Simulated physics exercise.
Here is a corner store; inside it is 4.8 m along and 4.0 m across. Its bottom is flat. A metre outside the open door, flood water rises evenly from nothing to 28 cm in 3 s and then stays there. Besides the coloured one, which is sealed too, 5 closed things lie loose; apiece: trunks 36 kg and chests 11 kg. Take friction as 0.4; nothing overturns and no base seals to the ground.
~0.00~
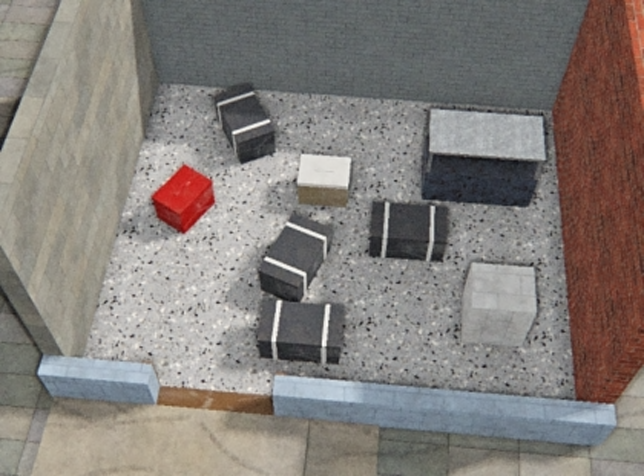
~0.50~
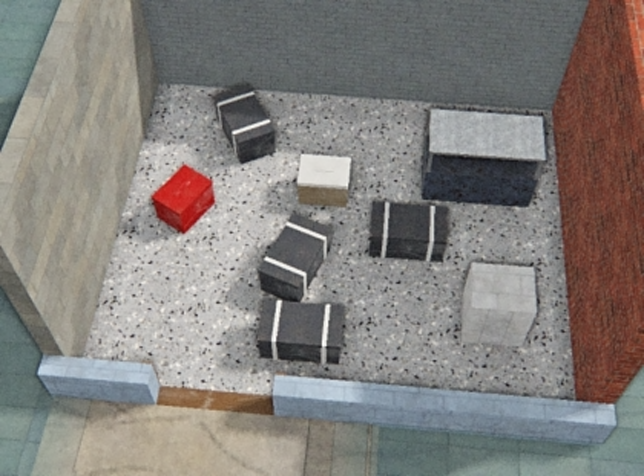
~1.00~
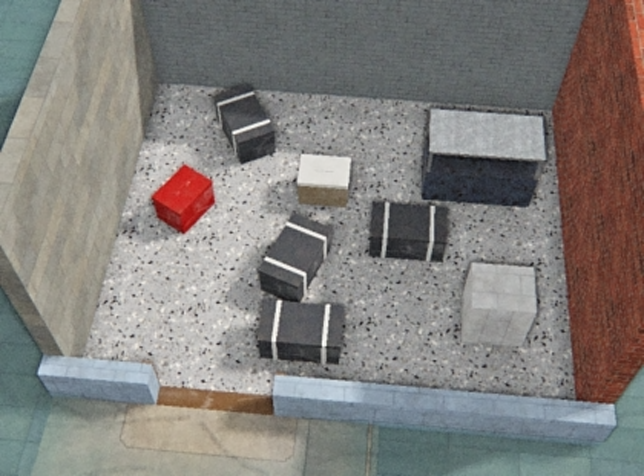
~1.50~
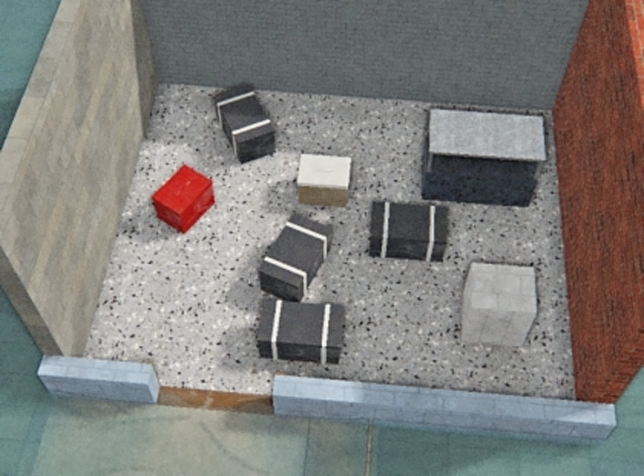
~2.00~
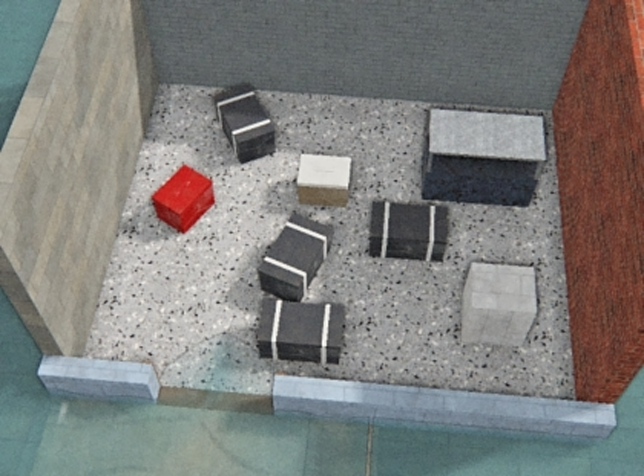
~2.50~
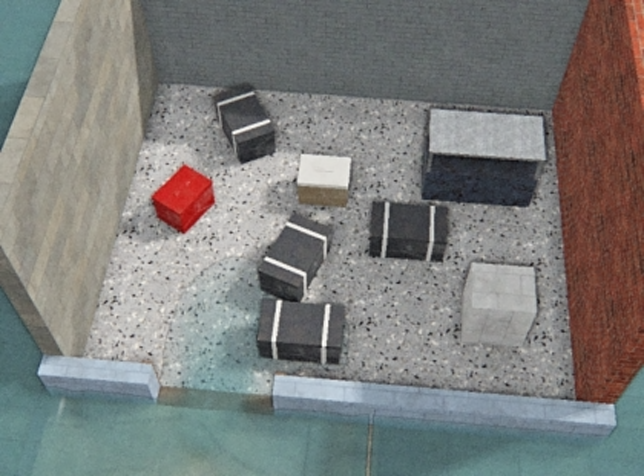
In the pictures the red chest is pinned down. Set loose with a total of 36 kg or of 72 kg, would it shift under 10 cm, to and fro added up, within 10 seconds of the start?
I expect that only the larger load is enough.
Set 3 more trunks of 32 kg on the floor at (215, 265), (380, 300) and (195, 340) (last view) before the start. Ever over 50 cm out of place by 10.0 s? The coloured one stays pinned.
In turn: Over, short of it, past it.
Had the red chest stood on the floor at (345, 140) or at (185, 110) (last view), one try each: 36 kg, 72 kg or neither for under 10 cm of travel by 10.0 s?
In turn: Only the larger holds; it takes the larger.
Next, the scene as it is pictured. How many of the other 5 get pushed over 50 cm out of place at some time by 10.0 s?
I count 3.
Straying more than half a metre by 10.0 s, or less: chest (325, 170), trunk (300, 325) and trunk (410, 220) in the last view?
In turn: Over, past it, short of it.
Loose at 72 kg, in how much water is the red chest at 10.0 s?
Roughly 14 cm.
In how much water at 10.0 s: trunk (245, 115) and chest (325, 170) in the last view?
Roughly 14 and 18 cm.
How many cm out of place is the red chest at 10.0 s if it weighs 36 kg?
About 200 cm.
After 3.5 s the red chest would be 0 cm from its start with 36 kg and 0 cm from its start with 72 kg; 6 cm of water round it then.
After 4.5 s the red chest would be 29 cm from its start with 36 kg and 0 cm from its start with 72 kg; 9 cm of water round it then.
After 7.0 s the red chest would be 102 cm from its start with 36 kg and 0 cm from its start with 72 kg; 10 cm of water round it then.
After 10.0 s the red chest would be 189 cm from its start with 36 kg and 0 cm from its start with 72 kg; 14 cm of water round it then.
